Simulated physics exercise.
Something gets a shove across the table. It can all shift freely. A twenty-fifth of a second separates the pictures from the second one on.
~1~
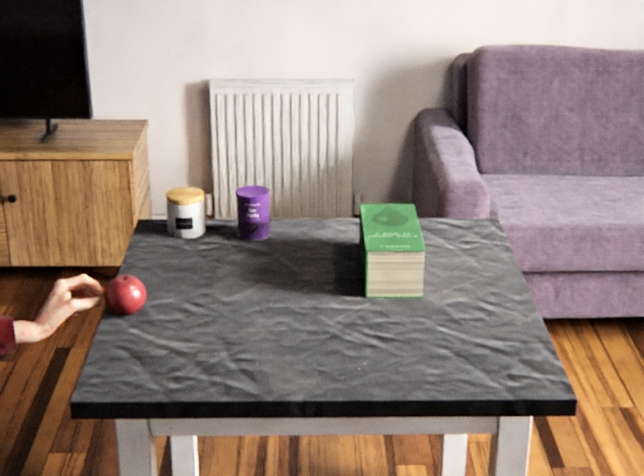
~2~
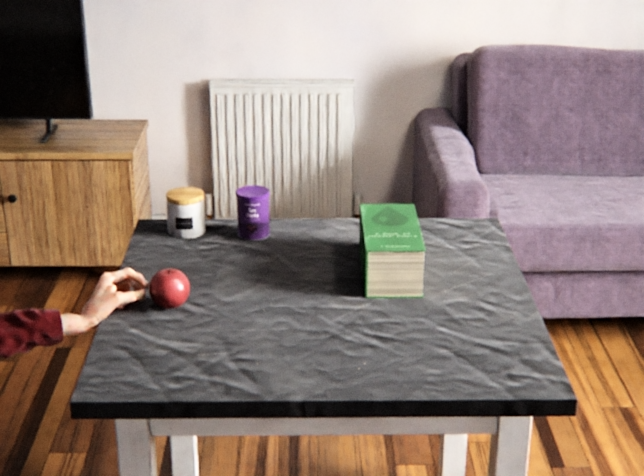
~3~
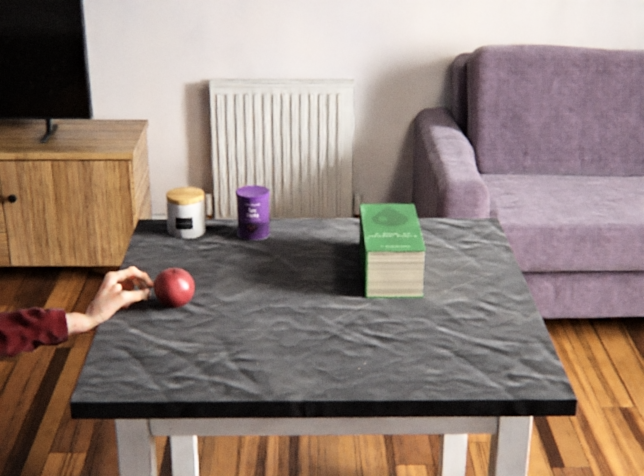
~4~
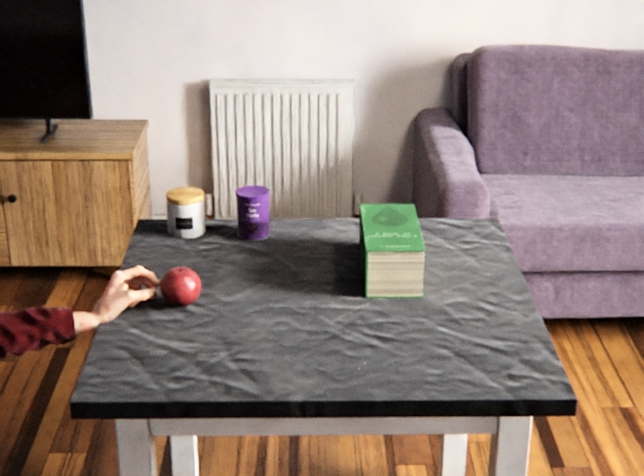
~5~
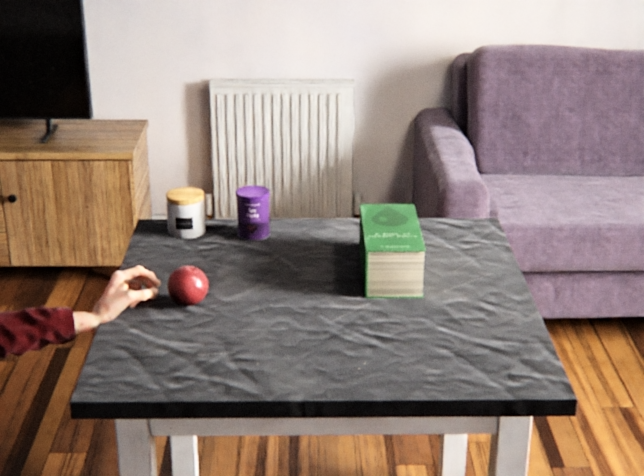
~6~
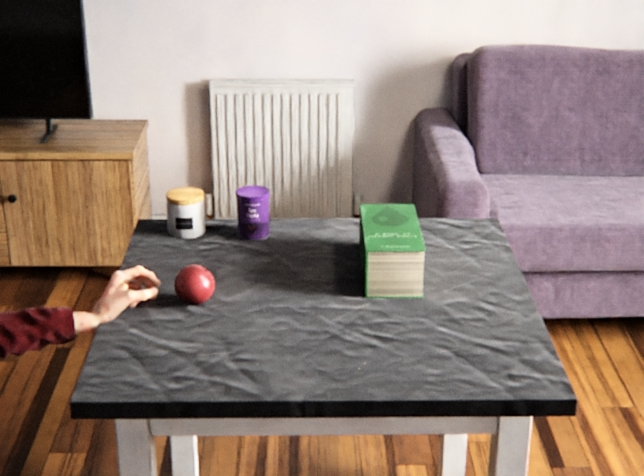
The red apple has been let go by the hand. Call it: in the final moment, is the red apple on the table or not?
It is on the table.
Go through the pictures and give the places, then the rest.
The first picture shows under the hand; red apple (125, 295).
The second picture shows under the hand; red apple (169, 288).
The third picture shows under the hand; red apple (174, 288).
The fourth picture shows red apple (181, 287).
The fifth picture shows red apple (188, 286).
The sixth picture shows red apple (195, 284) displaced a little.
Then, 0.10 s past the last view, red apple displaced about its own width near (210, 282).
Then, 0.30 s past the last view, red apple displaced about its own width near (232, 279).
Finally, moved from the start, red apple. Final places as the last picture's camera would see them, red apple near (245, 277).
